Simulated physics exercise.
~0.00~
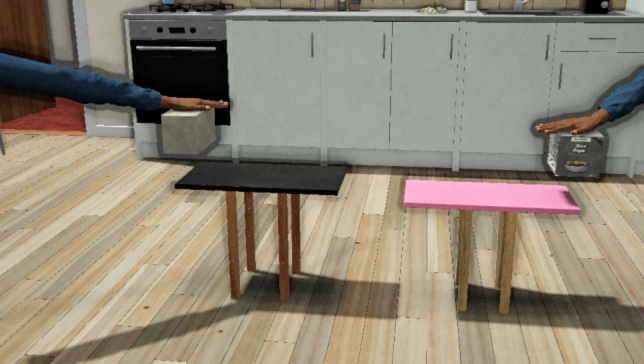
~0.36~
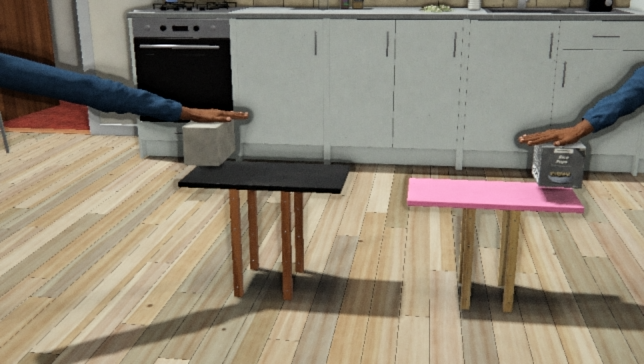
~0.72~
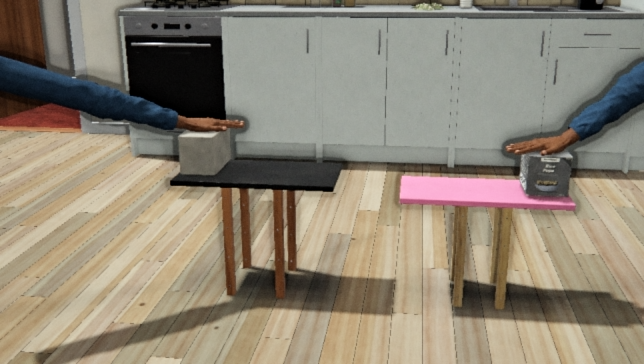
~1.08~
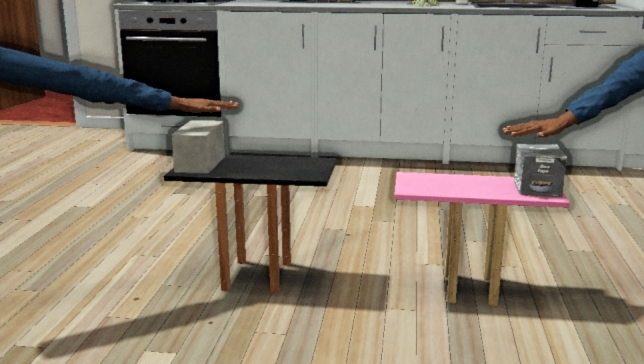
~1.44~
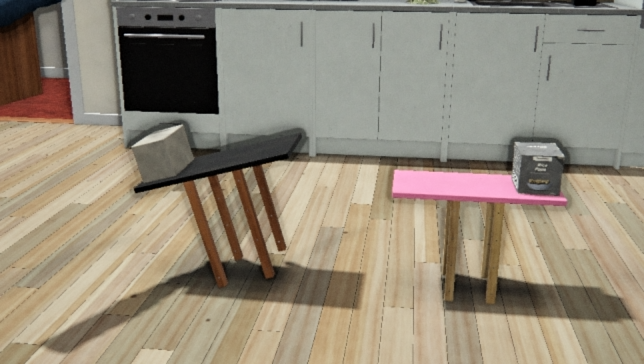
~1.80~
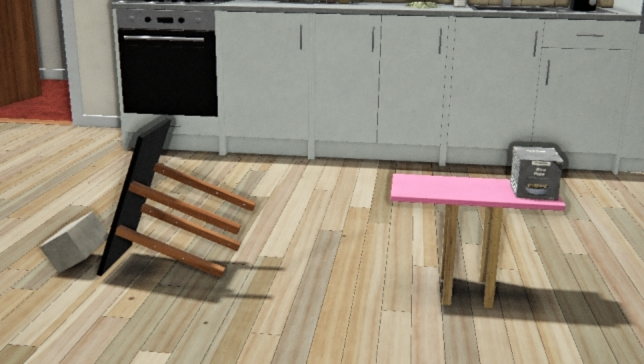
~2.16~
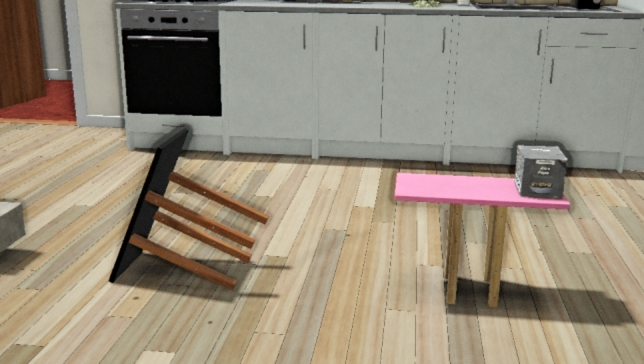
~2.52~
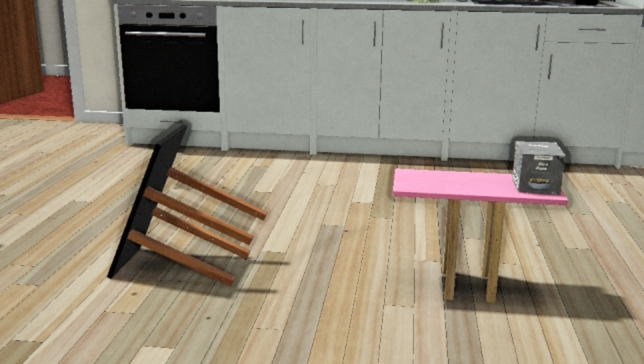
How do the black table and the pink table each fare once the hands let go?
The black table overbalances to the left and tips over, while the pink table stays standing with the box on it.
